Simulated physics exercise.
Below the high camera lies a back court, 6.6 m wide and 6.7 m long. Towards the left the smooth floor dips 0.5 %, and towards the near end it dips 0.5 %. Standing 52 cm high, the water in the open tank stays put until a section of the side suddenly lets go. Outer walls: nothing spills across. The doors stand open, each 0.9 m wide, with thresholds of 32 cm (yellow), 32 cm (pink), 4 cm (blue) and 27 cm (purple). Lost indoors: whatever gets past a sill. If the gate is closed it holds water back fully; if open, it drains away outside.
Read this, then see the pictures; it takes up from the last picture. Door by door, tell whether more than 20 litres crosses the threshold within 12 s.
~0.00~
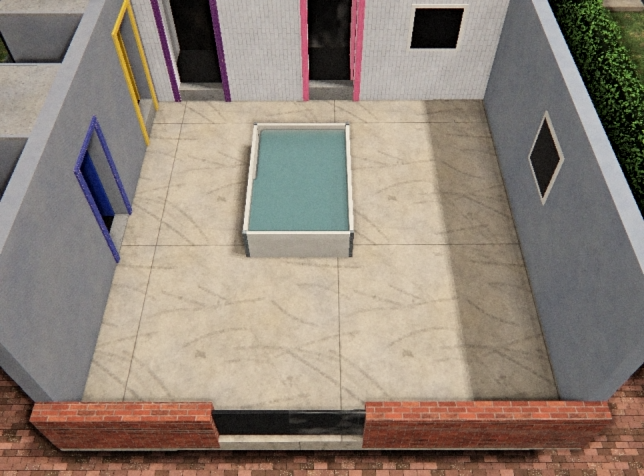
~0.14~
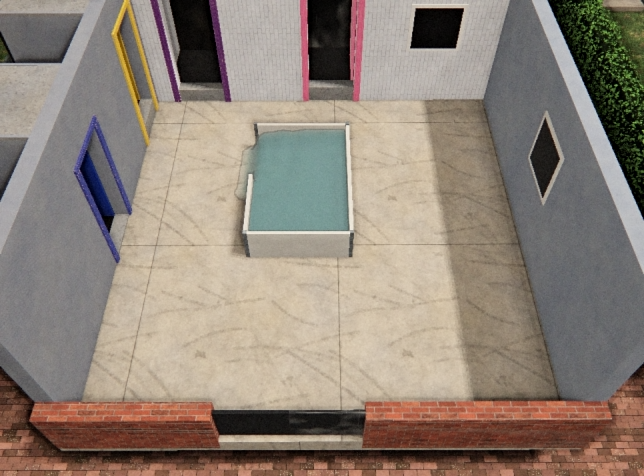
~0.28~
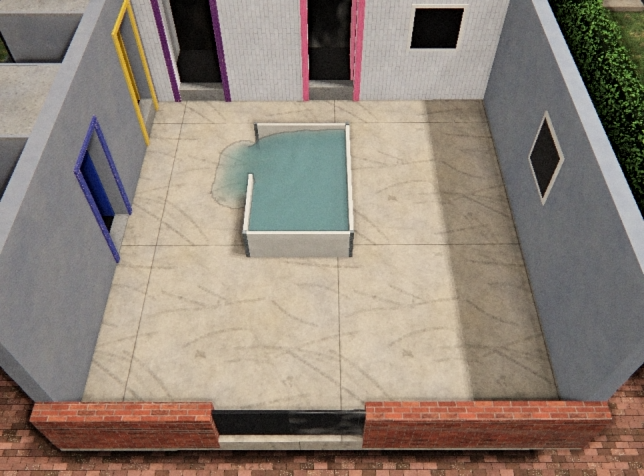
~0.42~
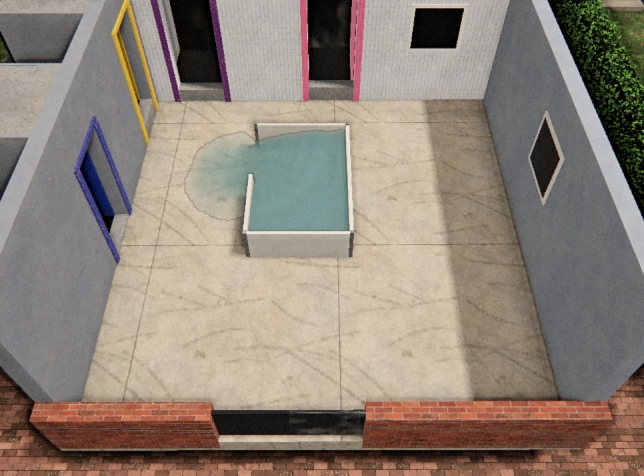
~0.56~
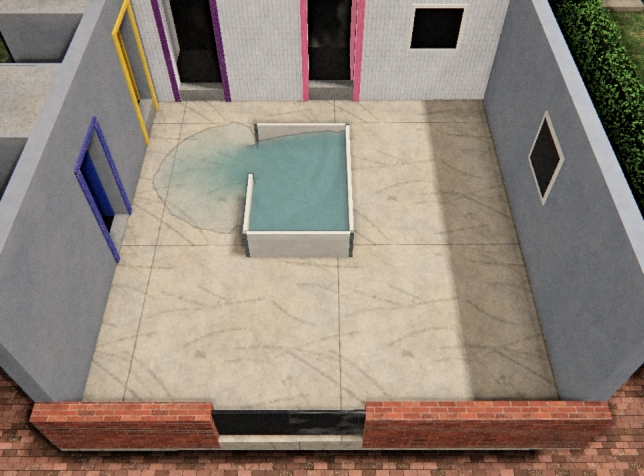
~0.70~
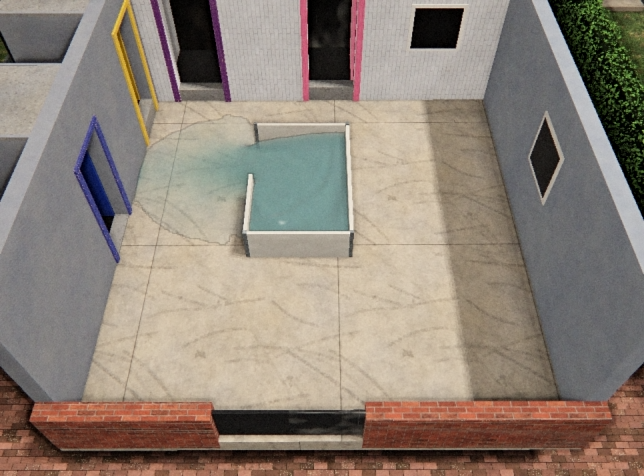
Yellow door - no, pink door - no, blue door - yes, purple door - no.
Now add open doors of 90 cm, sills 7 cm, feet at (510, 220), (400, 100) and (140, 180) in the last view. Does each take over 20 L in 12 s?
Well, the first is on the low side, the second is on the low side, and the third is on the high side.
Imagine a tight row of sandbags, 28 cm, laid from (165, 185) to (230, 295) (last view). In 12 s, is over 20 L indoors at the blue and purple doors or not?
Result: Blue door inside the limit; purple door inside the limit.
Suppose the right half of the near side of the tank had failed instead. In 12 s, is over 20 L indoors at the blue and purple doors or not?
Lab note: Vs limit, blue door inside limit; purple door inside limit.
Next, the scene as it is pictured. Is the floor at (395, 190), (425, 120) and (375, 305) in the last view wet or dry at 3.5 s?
First spot bone dry, second bone dry, third bone dry.
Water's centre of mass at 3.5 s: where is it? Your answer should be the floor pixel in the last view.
Around (232, 183) in the last picture.
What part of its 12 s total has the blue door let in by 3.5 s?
45 percent or so by then.
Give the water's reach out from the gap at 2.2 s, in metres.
That comes to near 4.0 m out.
After 1.4 s water covers 15 % of the floor and is deepest (30 cm) near (143, 165); yellow door 20 cm at the sill, 0 L in, pink door not reached, blue door 10 cm at the sill, 2 L in, purple door not reached.
After 2.2 s water covers 20 % of the floor and is deepest (38 cm) near (158, 108); yellow door 28 cm at the sill, 0 L in, pink door not reached, blue door 10 cm at the sill, 21 L in, purple door 23 cm at the sill, 0 L in.
After 3.5 s water covers 40 % of the floor and is deepest (24 cm) near (139, 179); yellow door 22 cm at the sill, 1 L in, pink door 4 cm at the sill, 0 L in, blue door 10 cm at the sill, 44 L in, purple door 19 cm at the sill, 0 L in.
After 7.0 s water covers 70 % of the floor and is deepest (13 cm) near (141, 172); yellow door 12 cm at the sill, 1 L in, pink door 4 cm at the sill, 0 L in, blue door 7 cm at the sill, 82 L in, purple door 11 cm at the sill, 1 L in.
After 12.0 s water covers 95 % of the floor and is deepest (10 cm) near (452, 423); yellow door 6 cm at the sill, 1 L in, pink door 4 cm at the sill, 0 L in, blue door 5 cm at the sill, 96 L in, purple door 6 cm at the sill, 1 L in.
